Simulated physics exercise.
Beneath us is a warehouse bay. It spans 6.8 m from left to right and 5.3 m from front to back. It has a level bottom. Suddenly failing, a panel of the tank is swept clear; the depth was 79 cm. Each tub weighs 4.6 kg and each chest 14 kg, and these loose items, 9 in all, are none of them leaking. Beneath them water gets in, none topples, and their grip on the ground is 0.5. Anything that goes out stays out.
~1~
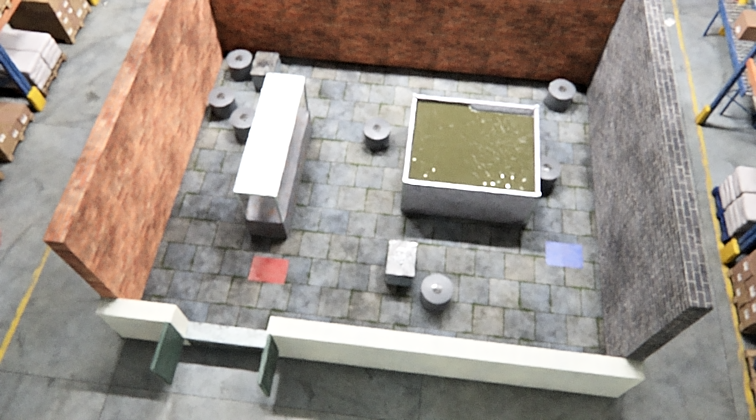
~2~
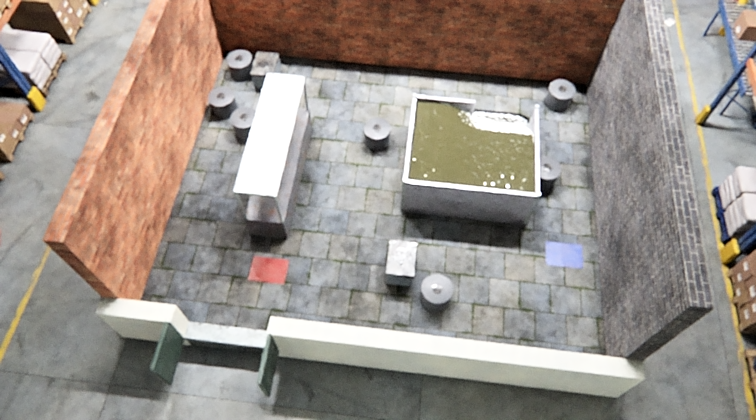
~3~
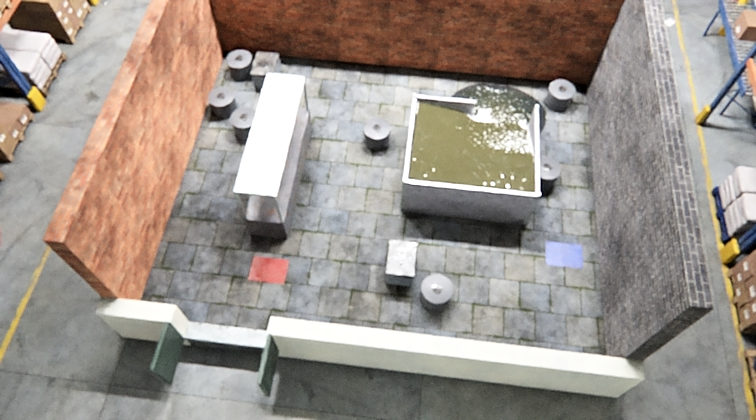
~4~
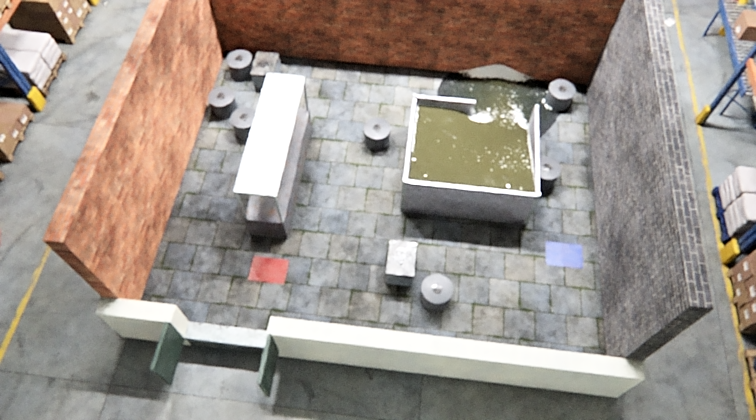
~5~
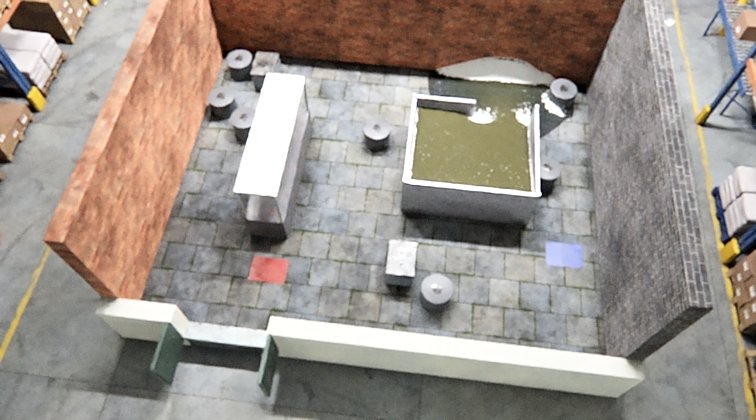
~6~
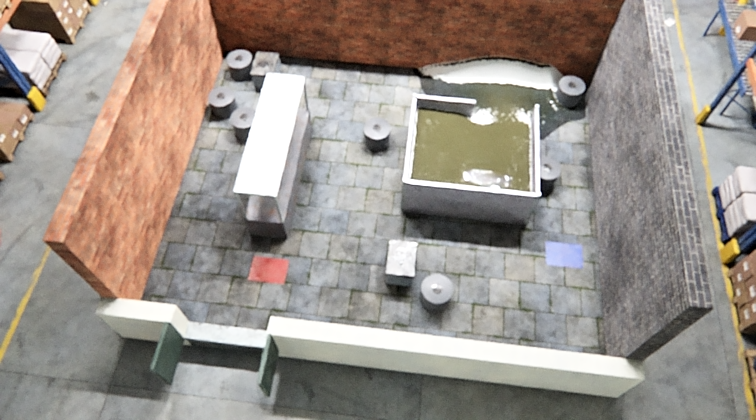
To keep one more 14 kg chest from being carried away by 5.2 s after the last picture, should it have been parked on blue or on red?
On red.
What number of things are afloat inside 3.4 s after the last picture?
Total: 5.
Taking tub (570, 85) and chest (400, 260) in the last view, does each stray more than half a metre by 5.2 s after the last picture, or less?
In order: Beyond the mark, within the mark.
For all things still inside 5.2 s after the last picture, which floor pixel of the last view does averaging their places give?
Mean position approx. (328, 216).
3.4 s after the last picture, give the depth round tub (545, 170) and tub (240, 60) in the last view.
I'd put it at 12 cm and 15 cm respectively.
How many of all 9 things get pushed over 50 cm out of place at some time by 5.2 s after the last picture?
Count: 7.
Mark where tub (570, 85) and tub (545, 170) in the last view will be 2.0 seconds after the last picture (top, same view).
They should sit about (559, 231) and (551, 261) in the last view.
Then, 0.5 s after the last picture on blue it would be 0 cm off in 0 cm of water; on red it would be 0 cm off in 0 cm of water.
Then, 2.0 s after the last picture on blue it would be 95 cm off in 5 cm of water; on red it would be 0 cm off in 0 cm of water.
Then, 3.4 s after the last picture on blue it would be 186 cm off in 15 cm of water; on red it would be 0 cm off in 1 cm of water.
Then, 5.2 s after the last picture on blue it would be 389 cm off in 5 cm of water; on red it would be 8 cm off in 6 cm of water.
